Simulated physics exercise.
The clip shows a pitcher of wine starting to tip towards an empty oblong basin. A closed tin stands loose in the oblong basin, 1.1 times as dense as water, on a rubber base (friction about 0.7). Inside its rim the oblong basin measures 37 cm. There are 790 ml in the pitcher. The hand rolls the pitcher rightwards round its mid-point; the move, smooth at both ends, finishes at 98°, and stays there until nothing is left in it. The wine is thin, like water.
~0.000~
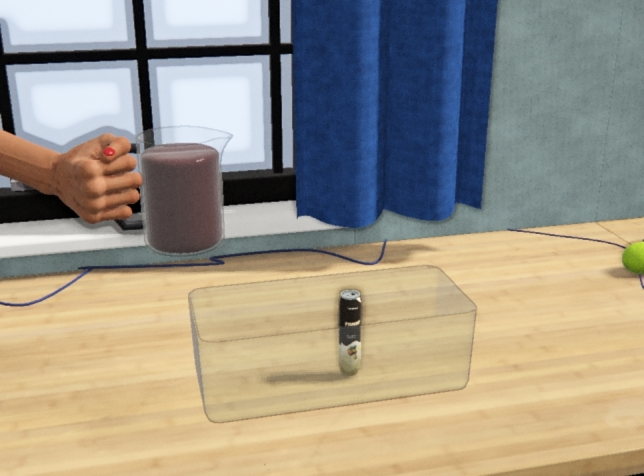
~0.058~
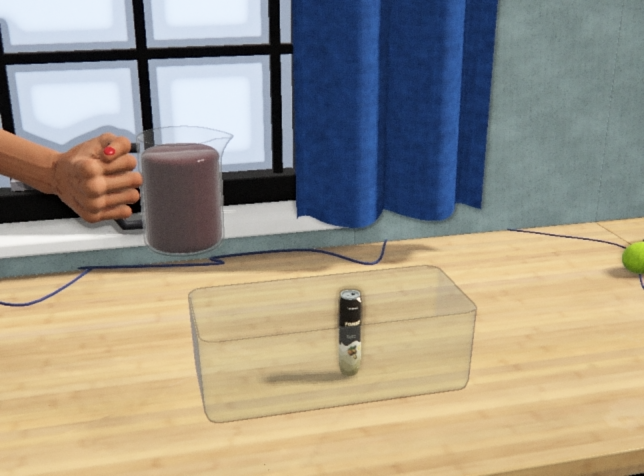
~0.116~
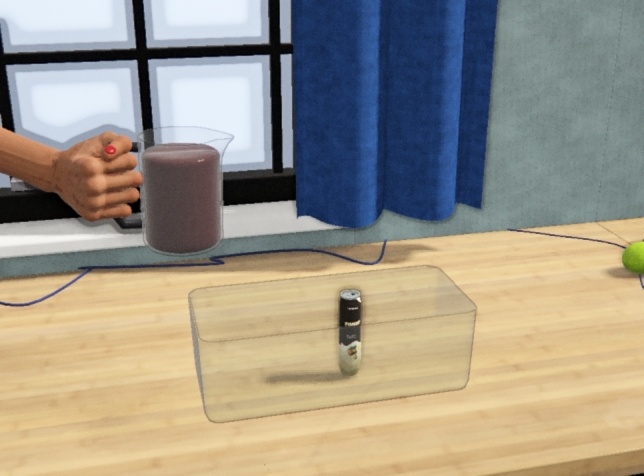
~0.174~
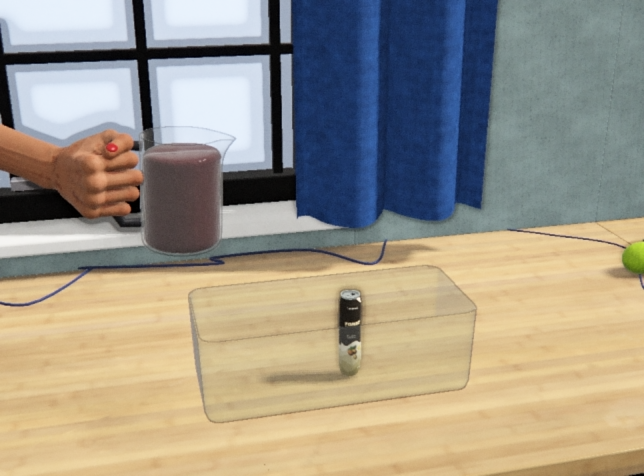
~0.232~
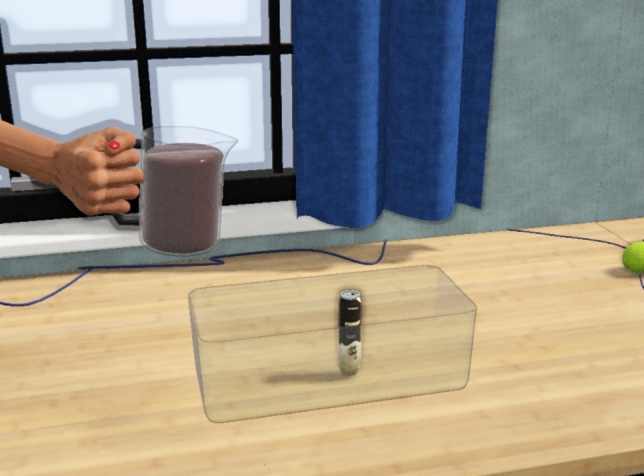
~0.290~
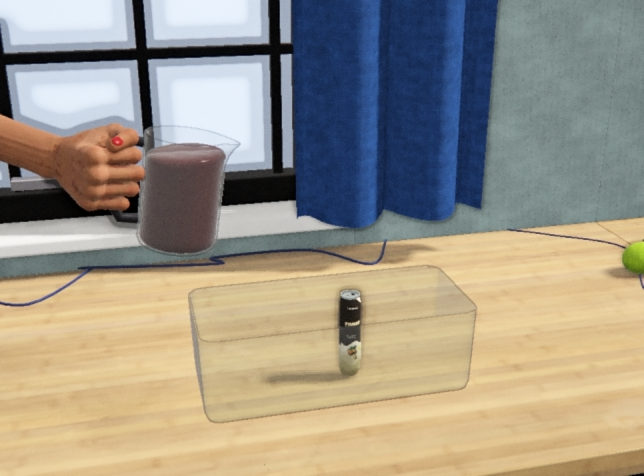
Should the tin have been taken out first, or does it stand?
It stays up.
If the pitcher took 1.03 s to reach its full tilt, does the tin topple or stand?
Then it keeps standing.
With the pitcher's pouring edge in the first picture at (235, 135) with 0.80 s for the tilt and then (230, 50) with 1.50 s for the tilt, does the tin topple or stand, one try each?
First it stays up; then it falls.
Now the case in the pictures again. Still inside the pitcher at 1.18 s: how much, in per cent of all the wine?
Near 50 in a hundred.
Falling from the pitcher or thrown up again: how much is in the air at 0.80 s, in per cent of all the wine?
Near 8 in a hundred.
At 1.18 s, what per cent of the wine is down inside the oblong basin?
Near 30 in a hundred.
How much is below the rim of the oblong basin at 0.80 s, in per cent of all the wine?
About 1 per cent.
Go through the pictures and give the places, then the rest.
In the first picture, tilt 0°; pouring edge (233, 134); surface from (140, 154) to (219, 149); the oblong basin's rim runs from (193, 316) to (457, 288); the tin's top is at (350, 298).
In the second picture, tilt 0°; pouring edge (233, 134); surface from (140, 154) to (219, 149).
In the third picture, tilt 1°; pouring edge (234, 135); surface from (141, 154) to (219, 149).
In the fourth picture, tilt 3°; pouring edge (236, 137); surface from (142, 154) to (220, 150).
In the fifth picture, tilt 6°; pouring edge (238, 139); surface from (143, 155) to (223, 150).
In the sixth picture, tilt 9°; pouring edge (241, 142); surface from (145, 154) to (226, 149).
After 0.80 s the tilt is 54° and 90 per cent is still to pour; the tin stands where it began.
After 1.18 s the tilt is 87° and 51 per cent is still to pour; the tin stands where it began.
After 1.57 s the tilt is 98° and 11 per cent is still to pour; the tin stands where it began.
After 2.00 s the tilt is 98° and 1 per cent is still to pour; the tin stands where it began.
In the end the tin stands where it began.
